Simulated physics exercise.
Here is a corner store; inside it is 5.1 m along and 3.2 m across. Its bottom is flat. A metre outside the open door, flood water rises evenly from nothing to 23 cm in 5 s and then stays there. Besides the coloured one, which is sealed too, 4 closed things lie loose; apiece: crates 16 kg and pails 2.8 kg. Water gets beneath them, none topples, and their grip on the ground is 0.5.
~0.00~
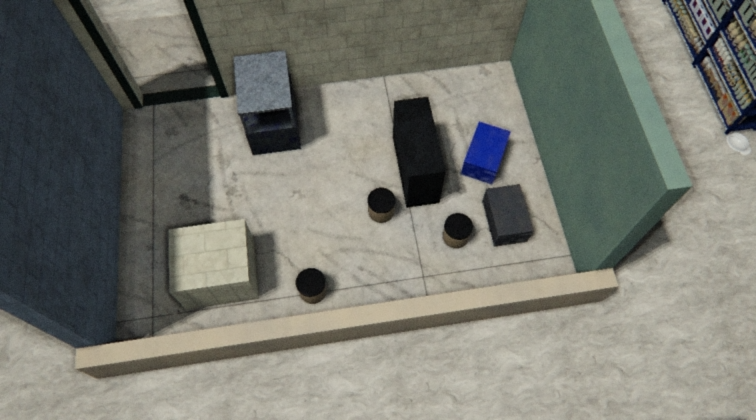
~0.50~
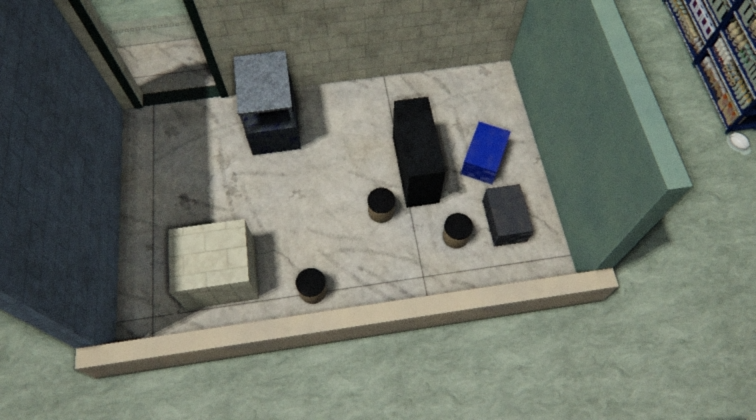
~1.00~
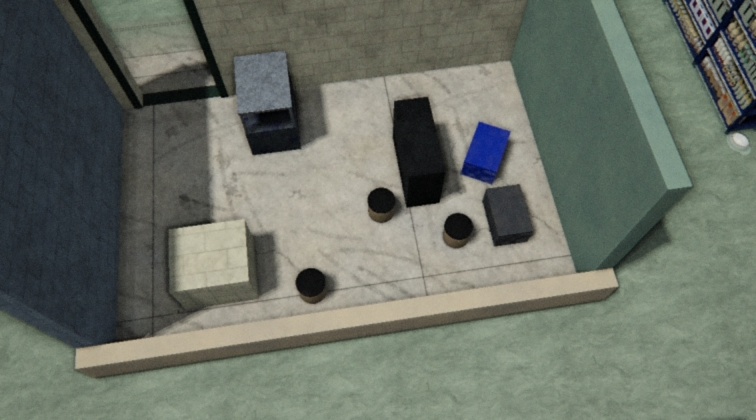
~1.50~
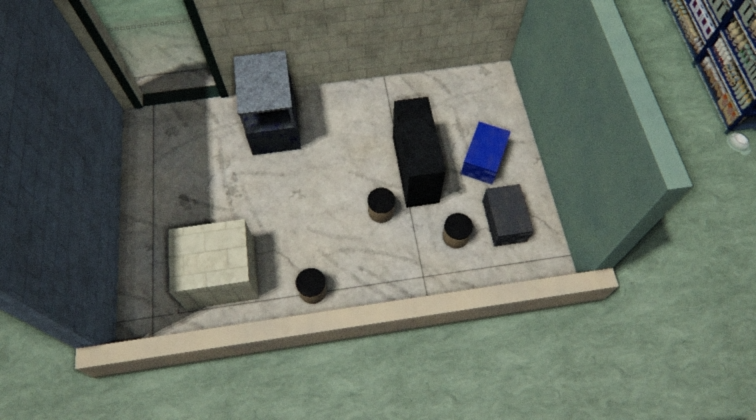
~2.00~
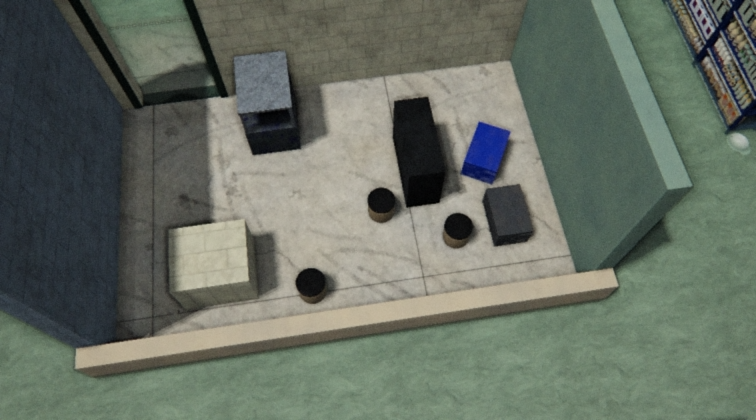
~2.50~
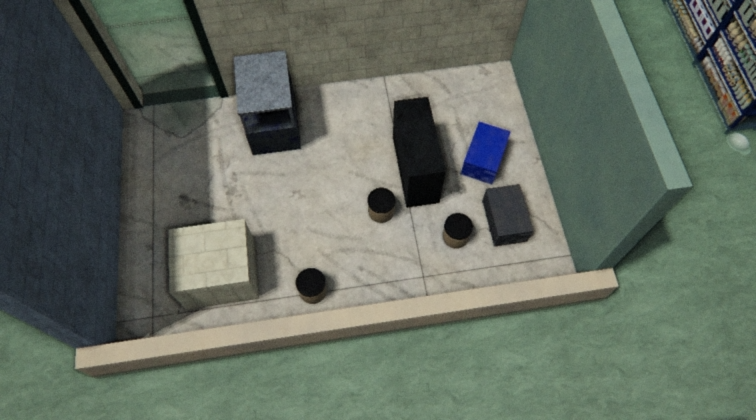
A roofless corner store standing still as greenish water covers the pale ground outside, the blue crate and other containers inside staying unmoved.
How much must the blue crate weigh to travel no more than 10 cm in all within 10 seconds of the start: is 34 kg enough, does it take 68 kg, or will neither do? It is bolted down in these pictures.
For it, the lower weight is enough.
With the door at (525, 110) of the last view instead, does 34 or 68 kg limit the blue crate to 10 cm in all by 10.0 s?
In that case the lower weight is enough.
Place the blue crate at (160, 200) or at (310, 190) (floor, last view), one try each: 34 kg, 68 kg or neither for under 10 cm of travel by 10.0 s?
In that order: It takes the larger; either load holds.
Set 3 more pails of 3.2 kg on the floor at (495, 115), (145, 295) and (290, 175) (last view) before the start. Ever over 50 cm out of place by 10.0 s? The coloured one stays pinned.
In that order: Short of it, past it, less.
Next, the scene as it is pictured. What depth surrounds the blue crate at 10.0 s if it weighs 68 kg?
Roughly 3 cm.
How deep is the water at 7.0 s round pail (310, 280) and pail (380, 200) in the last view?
Roughly 6 and 2 cm.
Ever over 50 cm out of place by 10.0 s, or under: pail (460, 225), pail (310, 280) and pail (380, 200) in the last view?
In that order: Past it, more, under.
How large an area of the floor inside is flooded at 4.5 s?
About 4.5 m2.
After 3.5 s the blue crate would be 0 cm from its start with 34 kg and 0 cm from its start with 68 kg; 0 cm of water round it then.
After 4.5 s the blue crate would be 0 cm from its start with 34 kg and 0 cm from its start with 68 kg; 0 cm of water round it then.
After 7.0 s the blue crate would be 0 cm from its start with 34 kg and 0 cm from its start with 68 kg; 0 cm of water round it then.
After 10.0 s the blue crate would be 0 cm from its start with 34 kg and 0 cm from its start with 68 kg; 3 cm of water round it then.
